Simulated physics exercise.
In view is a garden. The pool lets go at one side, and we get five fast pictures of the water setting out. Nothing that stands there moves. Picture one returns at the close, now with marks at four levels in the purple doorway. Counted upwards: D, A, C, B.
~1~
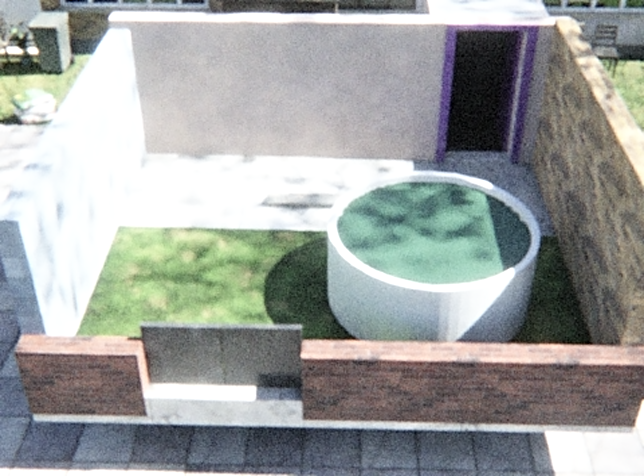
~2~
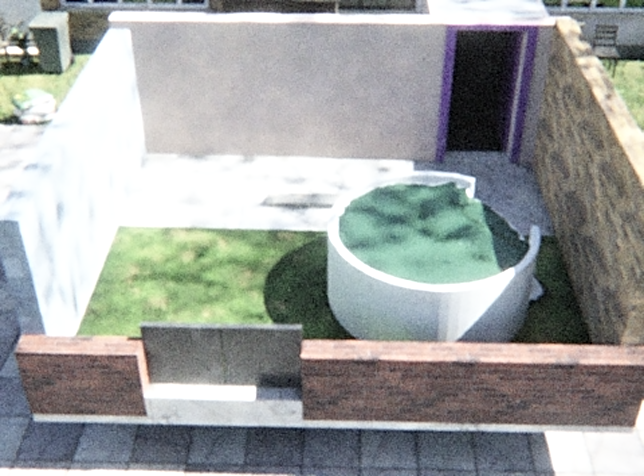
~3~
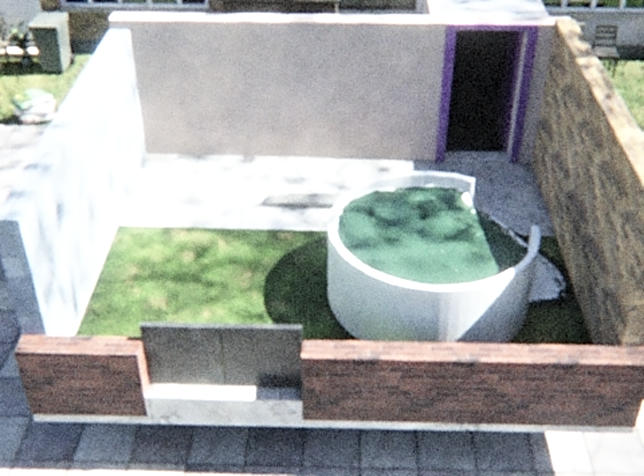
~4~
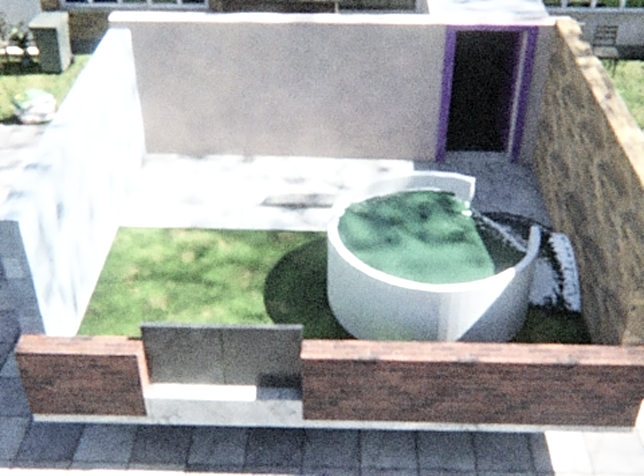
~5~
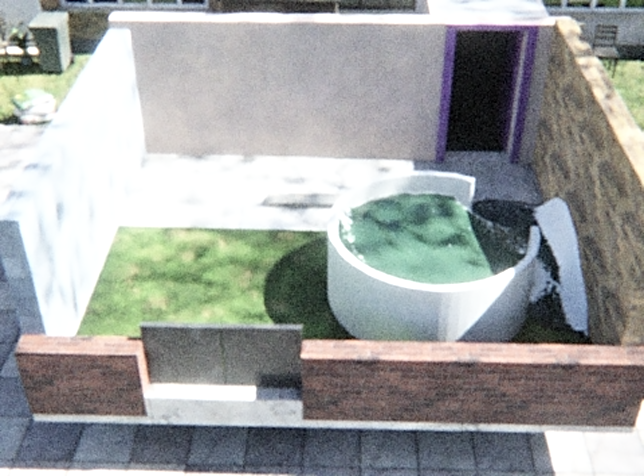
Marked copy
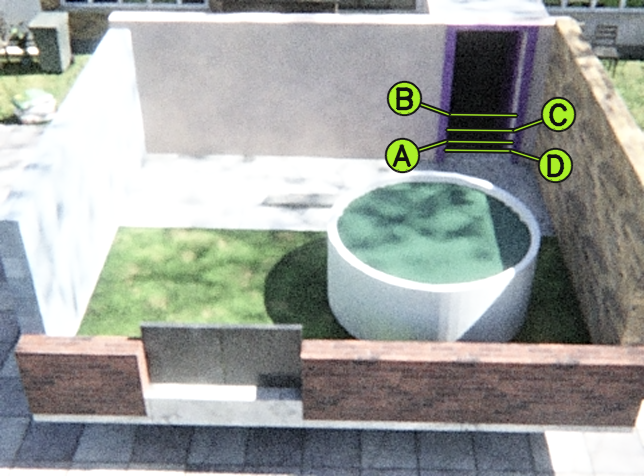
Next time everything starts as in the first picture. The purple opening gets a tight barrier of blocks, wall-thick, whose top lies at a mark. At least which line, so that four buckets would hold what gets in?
C is the one.
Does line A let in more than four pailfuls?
Yes, it does.
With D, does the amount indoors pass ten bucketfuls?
Yes, clearly.
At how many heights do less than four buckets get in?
Two.
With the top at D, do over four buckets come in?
Yes, that goes wrong.
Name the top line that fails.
It is A.
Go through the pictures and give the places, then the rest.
In the first picture, water in the pool at rest, its middle at (432, 231); foot of the purple doorway at (476, 162); shut gate at (222, 334).
In the second picture, front seen at (535, 297), 2 % of the ground wet.
In the third picture, front seen at (566, 295), 5 % of the ground wet.
In the fourth picture, front seen at (578, 313), 7 % of the ground wet.
In the fifth picture, front seen at (543, 207), 10 % of the ground wet.
On the marked copy, A at (479, 142); B at (482, 115); C at (480, 130); D at (478, 150); from the bottom up D, A, C, B.
If A is chosen, about 11 bucketfuls get in.
If B is chosen, nothing gets over.
If C is chosen, a bucket or two gets in.
If D is chosen, dozens of bucketfuls pour in.
